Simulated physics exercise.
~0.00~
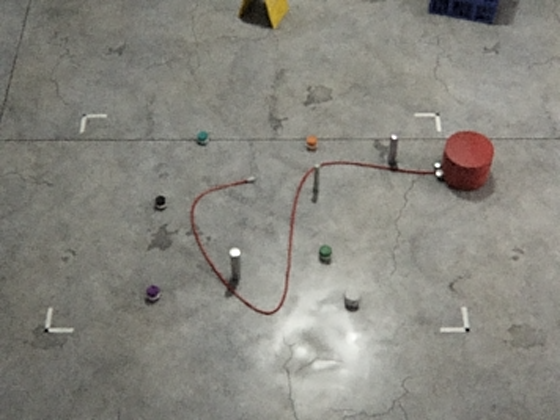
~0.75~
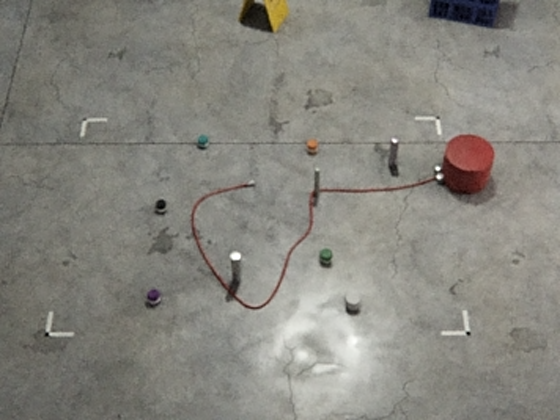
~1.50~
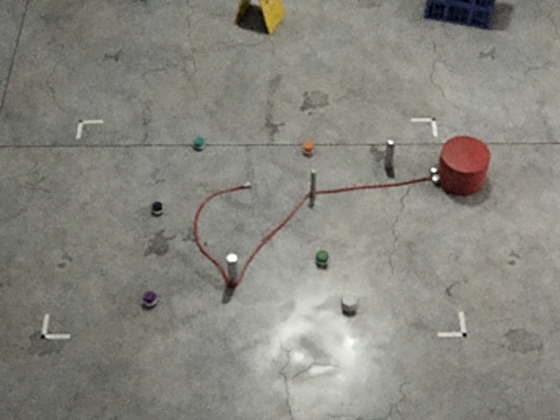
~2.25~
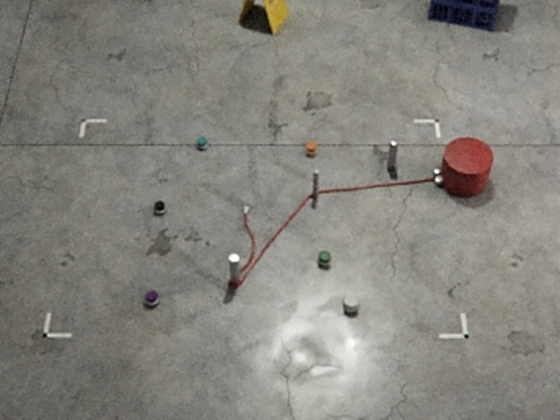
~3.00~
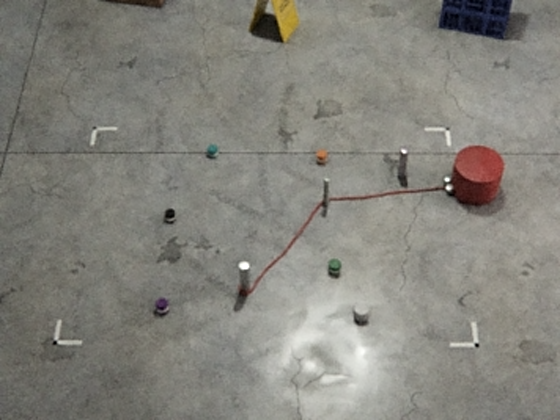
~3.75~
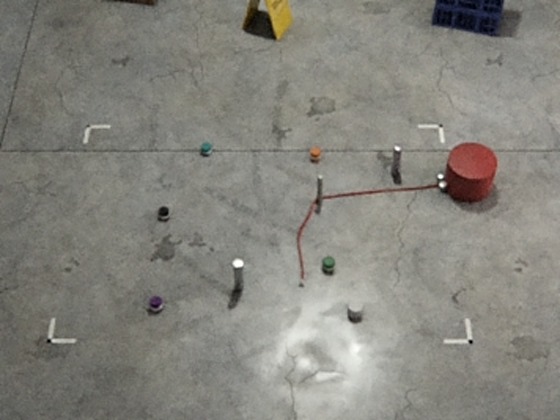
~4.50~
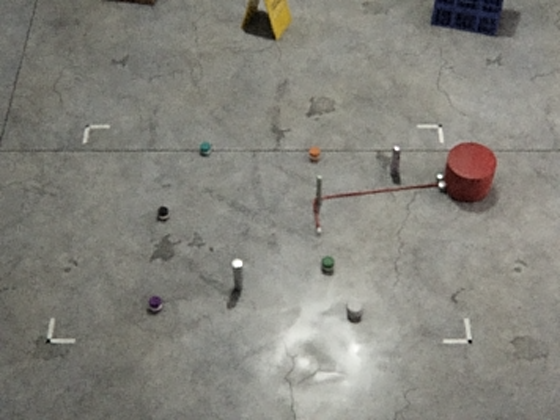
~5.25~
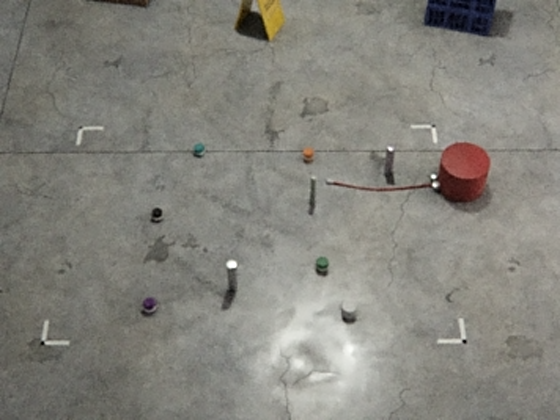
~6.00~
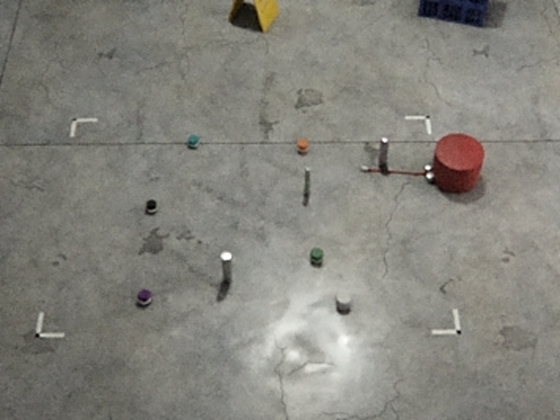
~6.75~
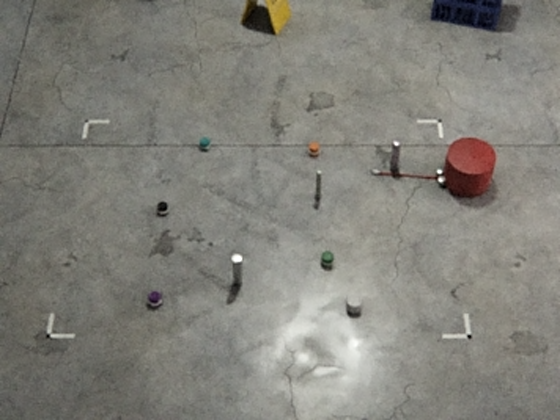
A red lead looped around thin posts on a concrete floor pulled tight, then slid past them toward the red reel on the right until only a short piece stuck out, while the small coloured containers around it stayed in place.
